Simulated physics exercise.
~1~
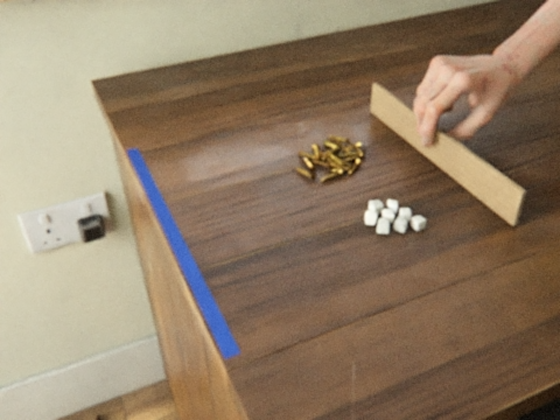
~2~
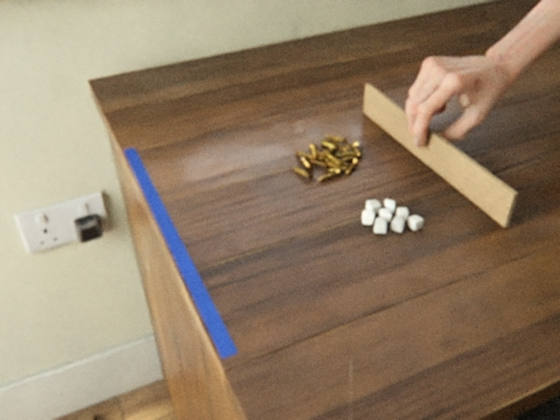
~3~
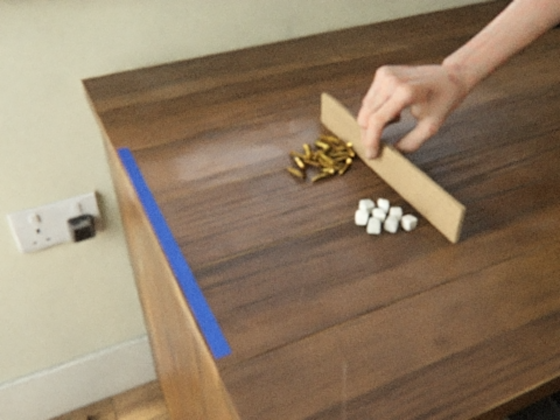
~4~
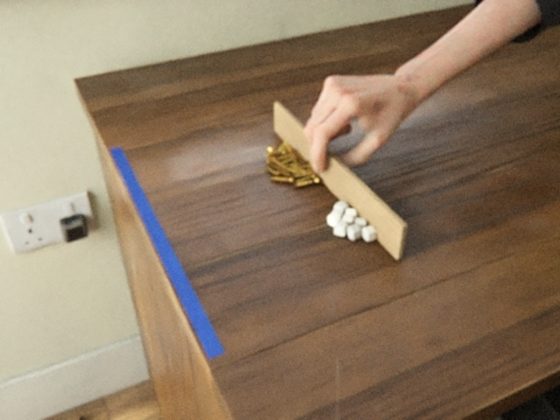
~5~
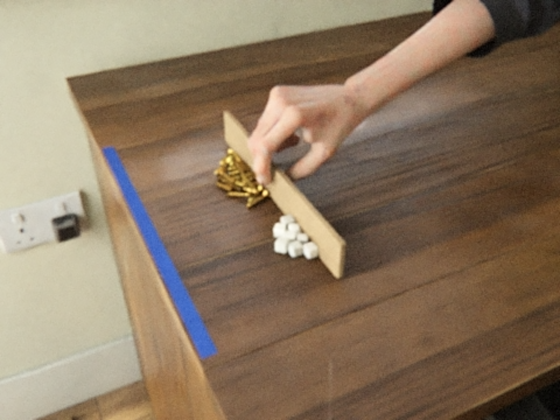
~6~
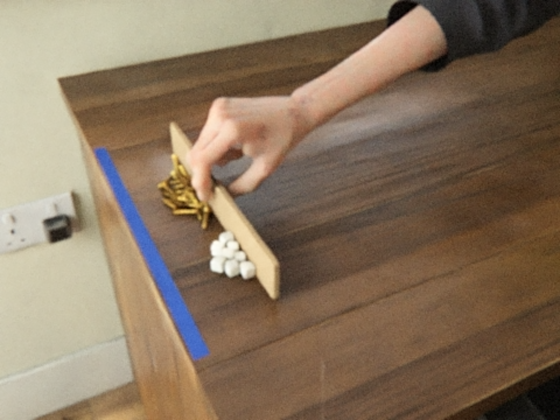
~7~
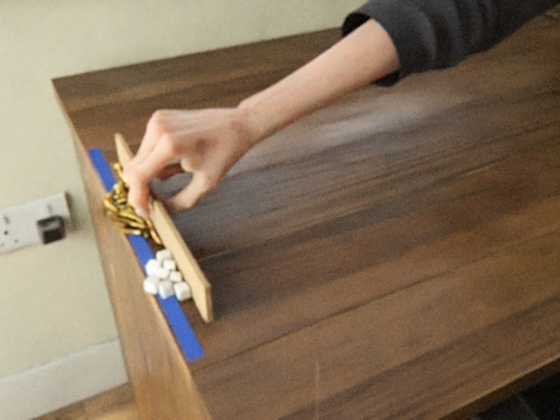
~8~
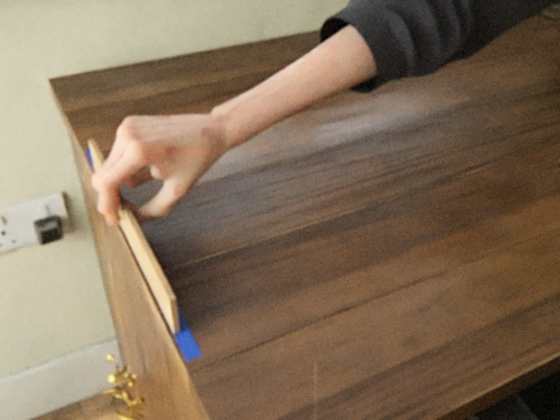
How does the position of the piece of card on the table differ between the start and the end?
At the start the card stands well to the right of the blue tape, behind the two heaps. At the end it stands on the tape at the left edge of the table, still held by the hand.
Hand-held piece of card sweeping brass-coloured pieces and white cubes left across a table and over its edge, stopping at blue tape.
